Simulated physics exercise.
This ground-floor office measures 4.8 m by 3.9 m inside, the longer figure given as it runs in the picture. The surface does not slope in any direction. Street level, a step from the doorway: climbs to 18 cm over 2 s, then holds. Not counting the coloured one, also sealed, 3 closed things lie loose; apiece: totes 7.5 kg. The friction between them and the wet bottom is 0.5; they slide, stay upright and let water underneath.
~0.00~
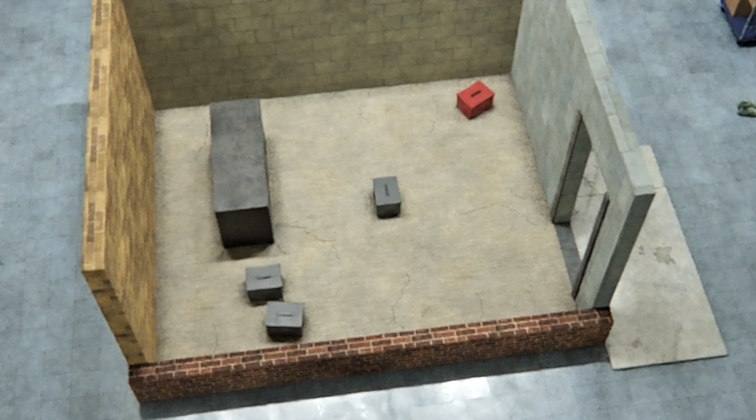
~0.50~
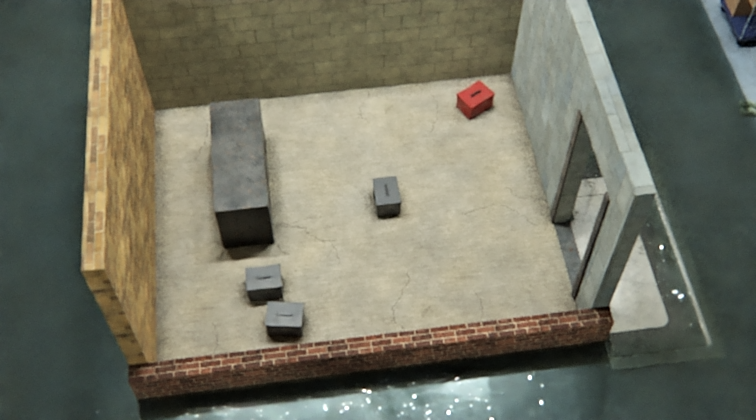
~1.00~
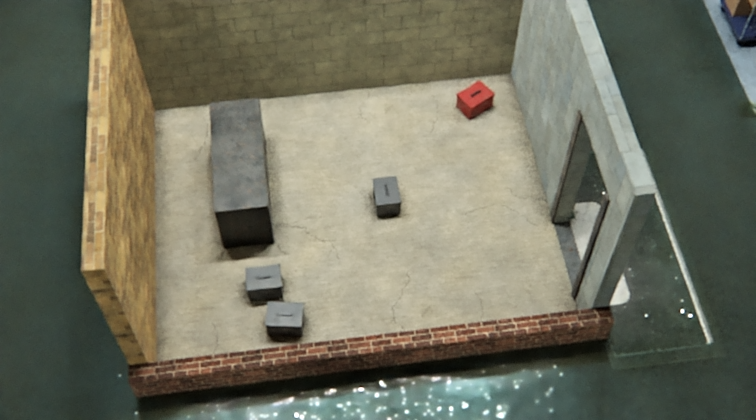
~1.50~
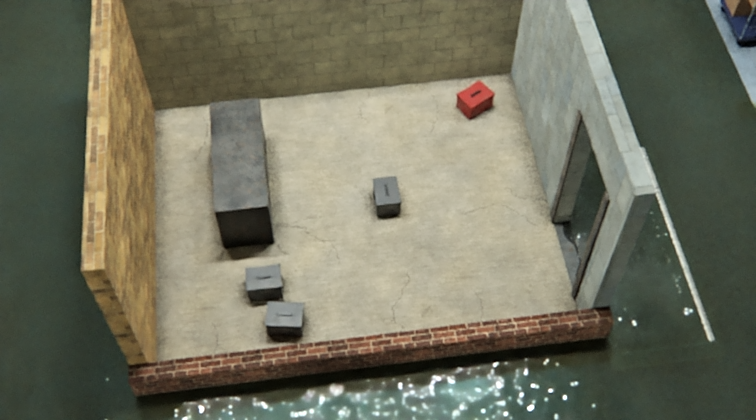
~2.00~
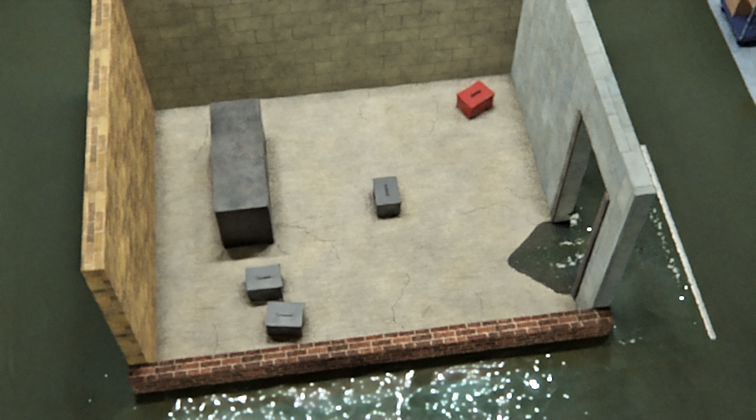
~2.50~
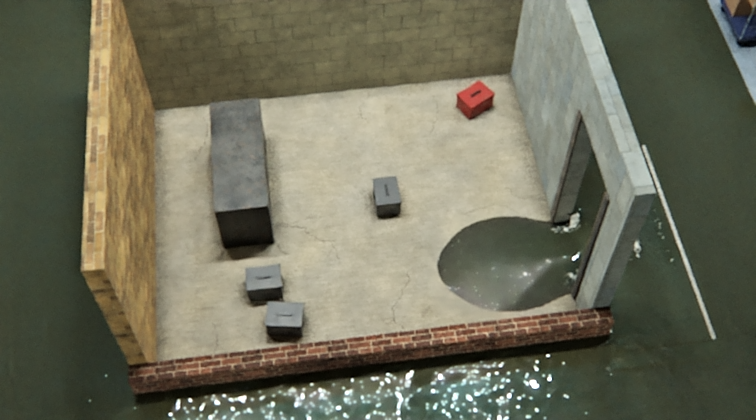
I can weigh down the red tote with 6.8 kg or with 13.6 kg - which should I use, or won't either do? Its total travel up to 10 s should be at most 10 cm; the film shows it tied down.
Go with the lighter one.
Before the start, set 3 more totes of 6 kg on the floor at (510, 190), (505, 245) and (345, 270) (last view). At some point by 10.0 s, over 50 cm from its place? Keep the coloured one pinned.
Order as asked: Stays within / goes beyond / goes beyond.
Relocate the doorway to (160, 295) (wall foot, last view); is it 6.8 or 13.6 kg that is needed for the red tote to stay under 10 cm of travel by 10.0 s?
Then only the bigger mass works.
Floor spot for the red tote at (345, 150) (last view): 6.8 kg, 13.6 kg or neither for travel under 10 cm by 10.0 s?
So both weights work.
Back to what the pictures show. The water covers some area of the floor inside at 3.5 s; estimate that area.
I'd put it close to 5.5 m2.
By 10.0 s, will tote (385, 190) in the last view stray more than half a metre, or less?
Verdict for this one: Under half a metre.
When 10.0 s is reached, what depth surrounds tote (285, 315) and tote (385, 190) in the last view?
Some 11 cm at the first, some 5 cm at the second.
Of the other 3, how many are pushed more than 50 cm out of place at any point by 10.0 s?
It works out to 2.
After 3.5 s the red tote would be 0 cm from its start with 6.8 kg and 0 cm from its start with 13.6 kg; 0 cm of water round it then.
After 4.5 s the red tote would be 0 cm from its start with 6.8 kg and 0 cm from its start with 13.6 kg; 0 cm of water round it then.
After 7.0 s the red tote would be 0 cm from its start with 6.8 kg and 0 cm from its start with 13.6 kg; 1 cm of water round it then.
After 10.0 s the red tote would be 0 cm from its start with 6.8 kg and 0 cm from its start with 13.6 kg; 3 cm of water round it then.
